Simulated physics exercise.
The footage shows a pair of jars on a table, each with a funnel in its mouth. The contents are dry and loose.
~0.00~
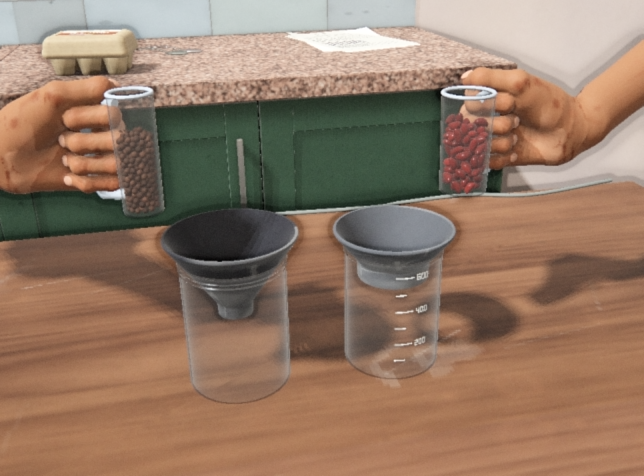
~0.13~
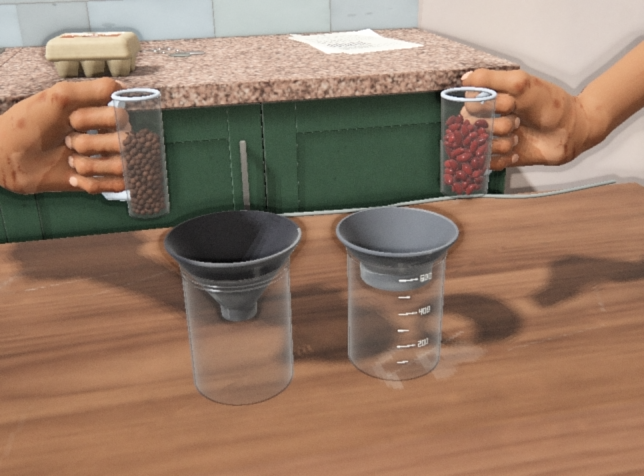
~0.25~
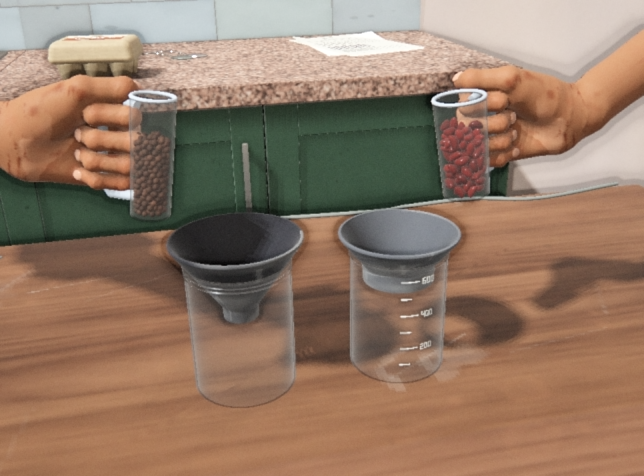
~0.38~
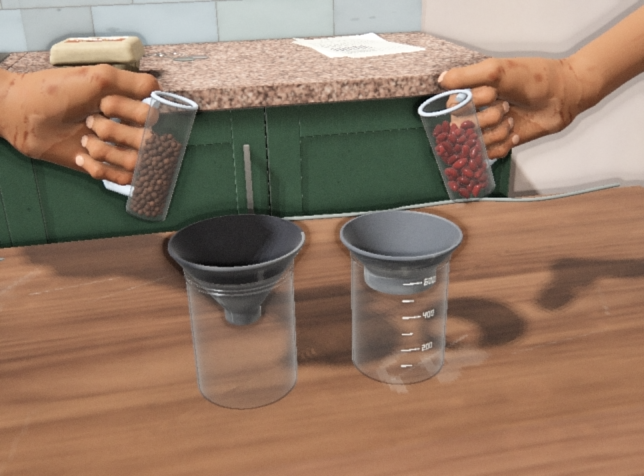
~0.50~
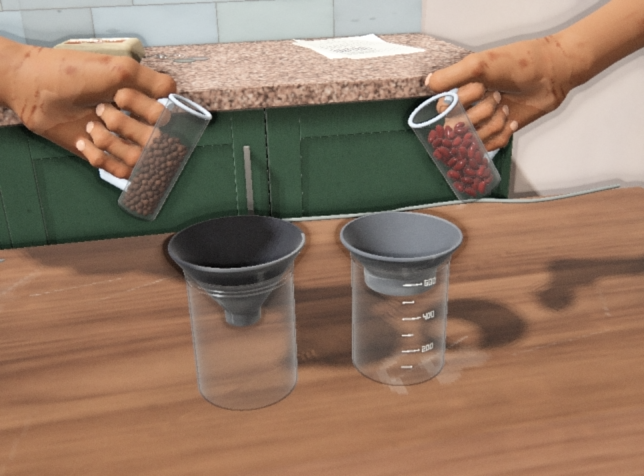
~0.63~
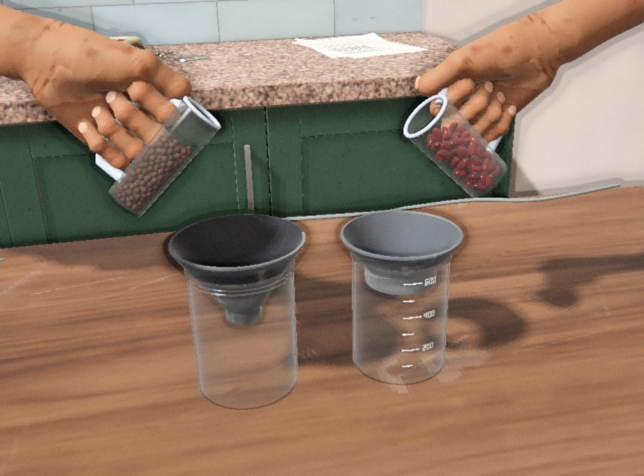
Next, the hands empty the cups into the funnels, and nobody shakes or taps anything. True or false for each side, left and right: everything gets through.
Left funnel - true; right - true.
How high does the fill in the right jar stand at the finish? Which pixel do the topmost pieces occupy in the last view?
The topmost pieces come to rest close to (370, 343).
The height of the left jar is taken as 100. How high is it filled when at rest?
I'd reckon around 10 per cent.
By 0.90 s, left, every one still in the cup; right, every one still in the cup.
By 1.19 s, left, every one still in the cup; right, every one still in the cup.
By 1.53 s, left, roughly half still in the cup, roughly a third in or over the funnel, roughly a quarter down in the jar; right, roughly a third still in the cup, roughly a third in or over the funnel, roughly a quarter down in the jar.
When it is over (2.7 s), left, every one down in the jar; right, every one down in the jar.
